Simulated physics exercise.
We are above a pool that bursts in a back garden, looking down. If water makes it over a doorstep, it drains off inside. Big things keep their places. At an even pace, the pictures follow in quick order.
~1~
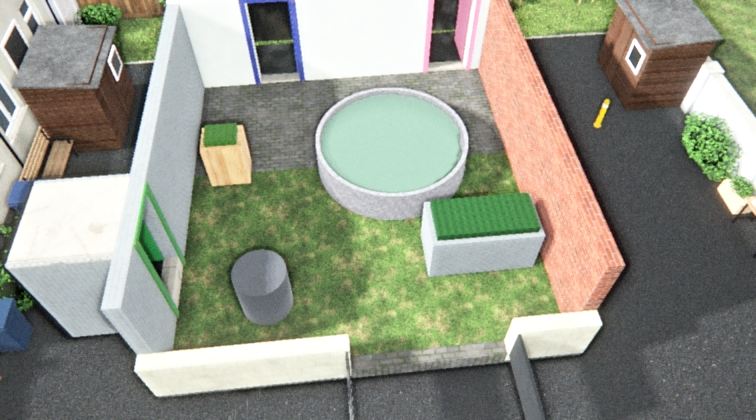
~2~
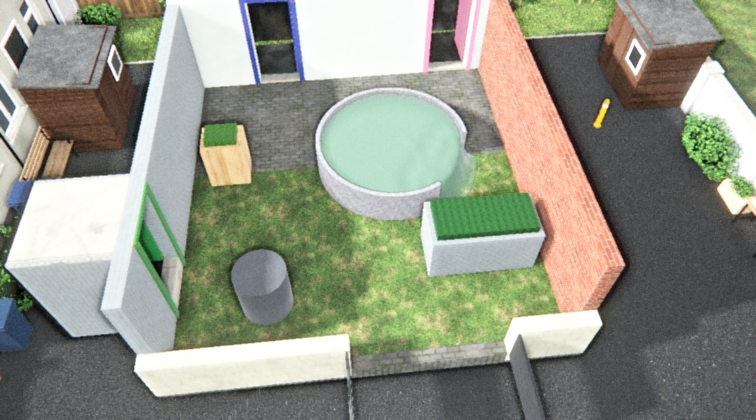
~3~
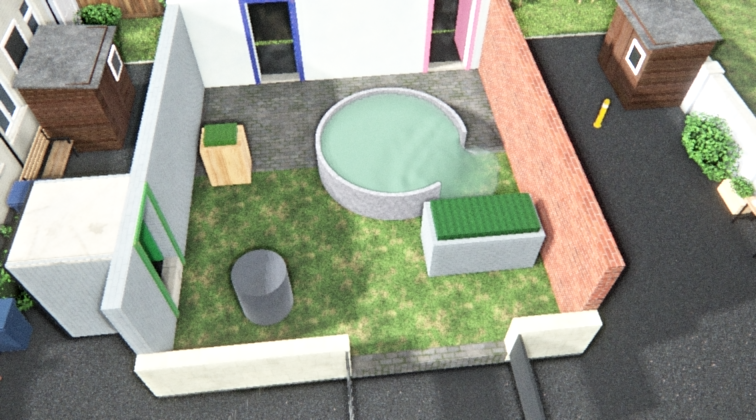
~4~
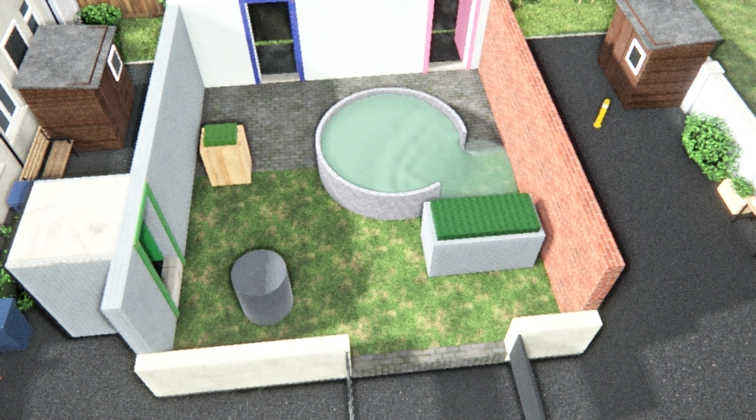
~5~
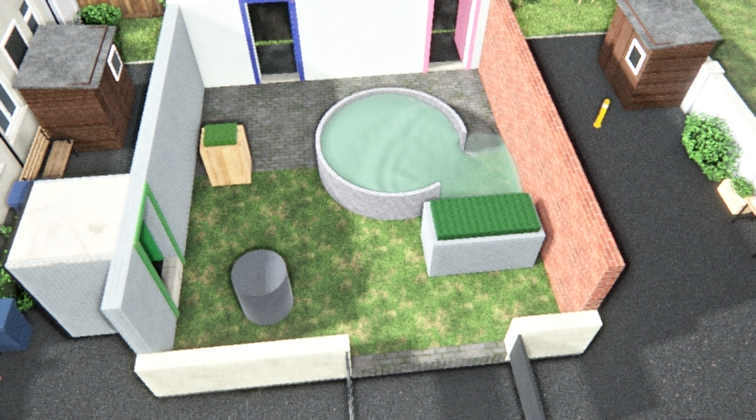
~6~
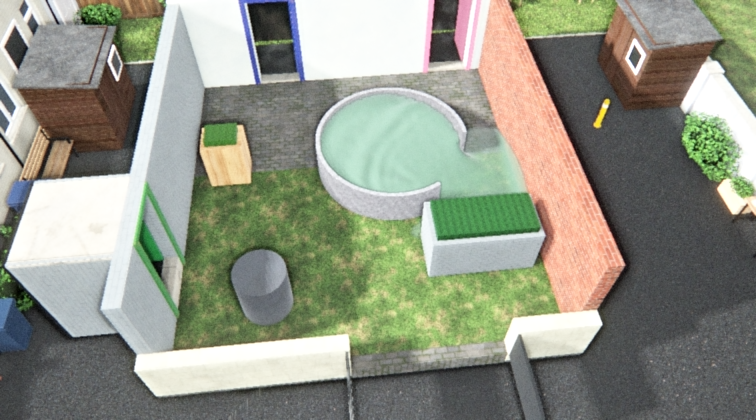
A round pool of green water sat whole and still in a walled back garden, then its right side burst open and water poured through the gap, spreading toward the red brick wall.
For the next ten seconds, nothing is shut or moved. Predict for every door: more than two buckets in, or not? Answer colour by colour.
Outcome: Blue door: Up to two buckets. Pink door: Above two buckets. Green door: Up to two buckets.
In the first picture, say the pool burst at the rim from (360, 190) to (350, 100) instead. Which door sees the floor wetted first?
First to be reached: The one in blue.
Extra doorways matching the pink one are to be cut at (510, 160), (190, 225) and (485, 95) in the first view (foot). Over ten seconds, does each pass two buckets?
So it goes runs above, then runs below, then runs below.
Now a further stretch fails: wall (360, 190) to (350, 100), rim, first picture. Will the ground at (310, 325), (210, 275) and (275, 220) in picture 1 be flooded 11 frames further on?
The three spots, in order, are inundated, inundated and inundated.
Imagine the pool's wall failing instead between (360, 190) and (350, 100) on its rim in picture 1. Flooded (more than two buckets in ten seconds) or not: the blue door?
What follows is that blue door crosses the line.
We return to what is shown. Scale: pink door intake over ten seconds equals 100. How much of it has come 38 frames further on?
Around 75 percent.
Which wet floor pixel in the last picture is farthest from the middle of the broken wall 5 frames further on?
I'd put it around (562, 323).
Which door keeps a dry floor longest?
My answer is the green one.
A moment on, water covers 15 % of the floor; the blue door not reached, the pink door not reached, the green door not reached.
Next, water covers 25 % of the floor; the blue door not reached, the pink door wet at the sill, nothing in, the green door not reached.
Then, water covers 50 % of the floor; the blue door not reached, the pink door over two buckets in, the green door not reached.
Later, water covers 90 % of the floor; the blue door wet at the sill, nothing in, the pink door far over two buckets in, the green door wet at the sill, nothing in.
In the end, water covers 100 % of the floor; the blue door wet at the sill, nothing in, the pink door far over two buckets in, the green door wet at the sill, nothing in.
